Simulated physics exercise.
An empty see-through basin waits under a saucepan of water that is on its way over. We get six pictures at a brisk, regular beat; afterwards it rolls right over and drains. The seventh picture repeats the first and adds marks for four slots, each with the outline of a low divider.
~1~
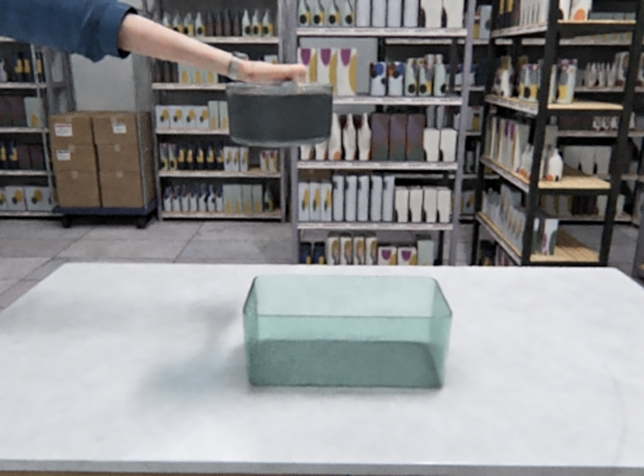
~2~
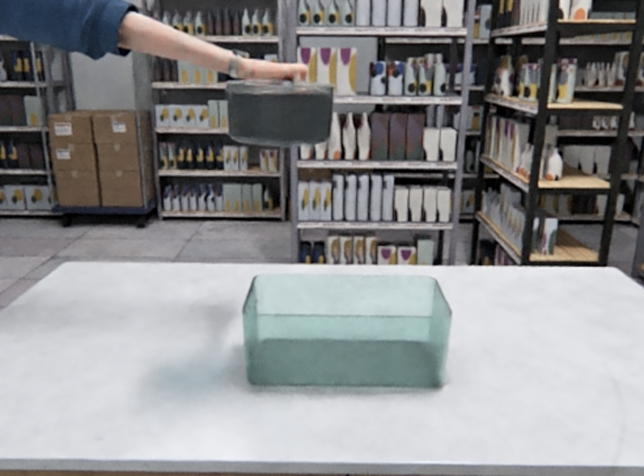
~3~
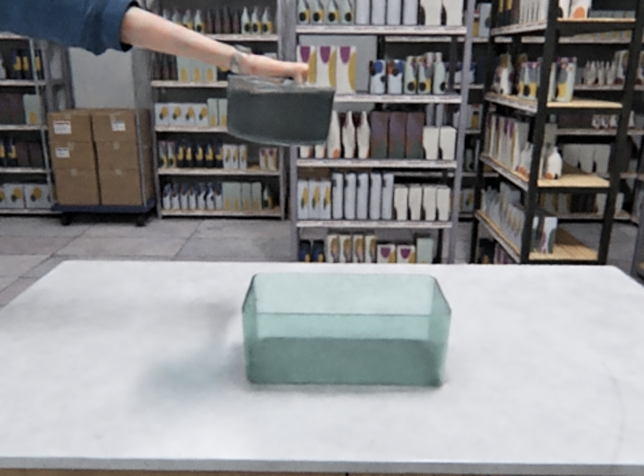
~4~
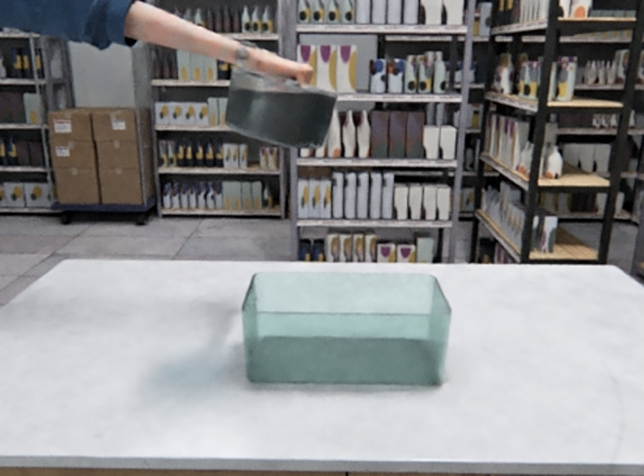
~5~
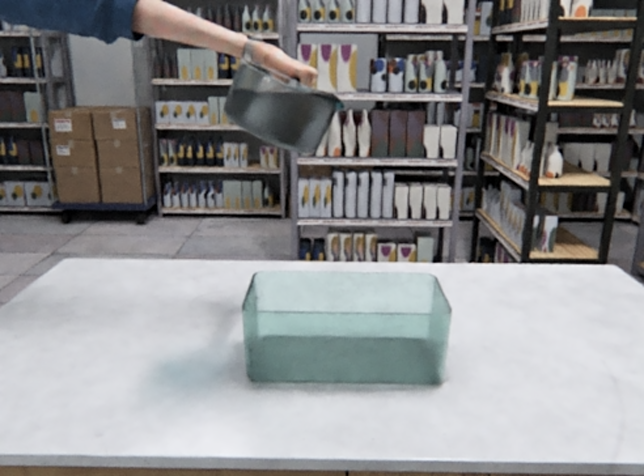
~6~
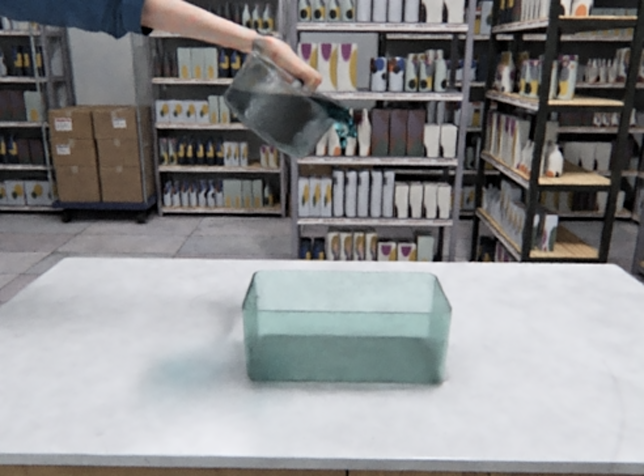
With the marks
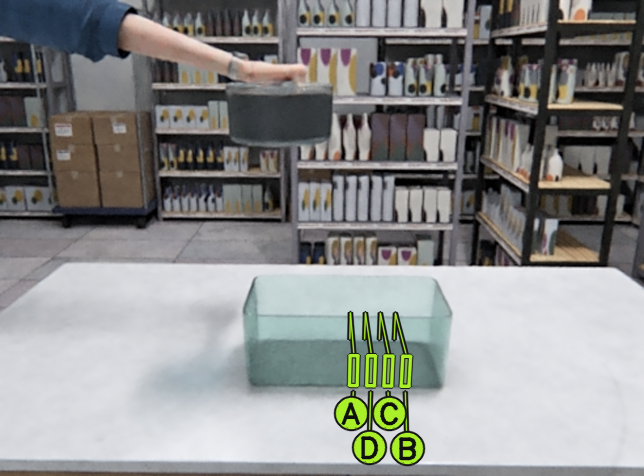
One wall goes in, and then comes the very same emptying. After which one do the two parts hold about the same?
C beats the others.
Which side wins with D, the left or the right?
More ends on the right.
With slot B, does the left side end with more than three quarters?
No, it does not.
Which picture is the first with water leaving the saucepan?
In picture 5.
In lime, A at (353, 391); B at (405, 392); C at (387, 392); D at (370, 391).
For slot A, about 23 % ends left of the wall and 74 % right of it; 3 % is lost outside.
For slot B, about 66 % ends left of the wall and 29 % right of it; 5 % is lost outside.
For slot C, about 49 % ends left of the wall and 46 % right of it; 5 % is lost outside.
For slot D, about 32 % ends left of the wall and 65 % right of it; 4 % is lost outside.
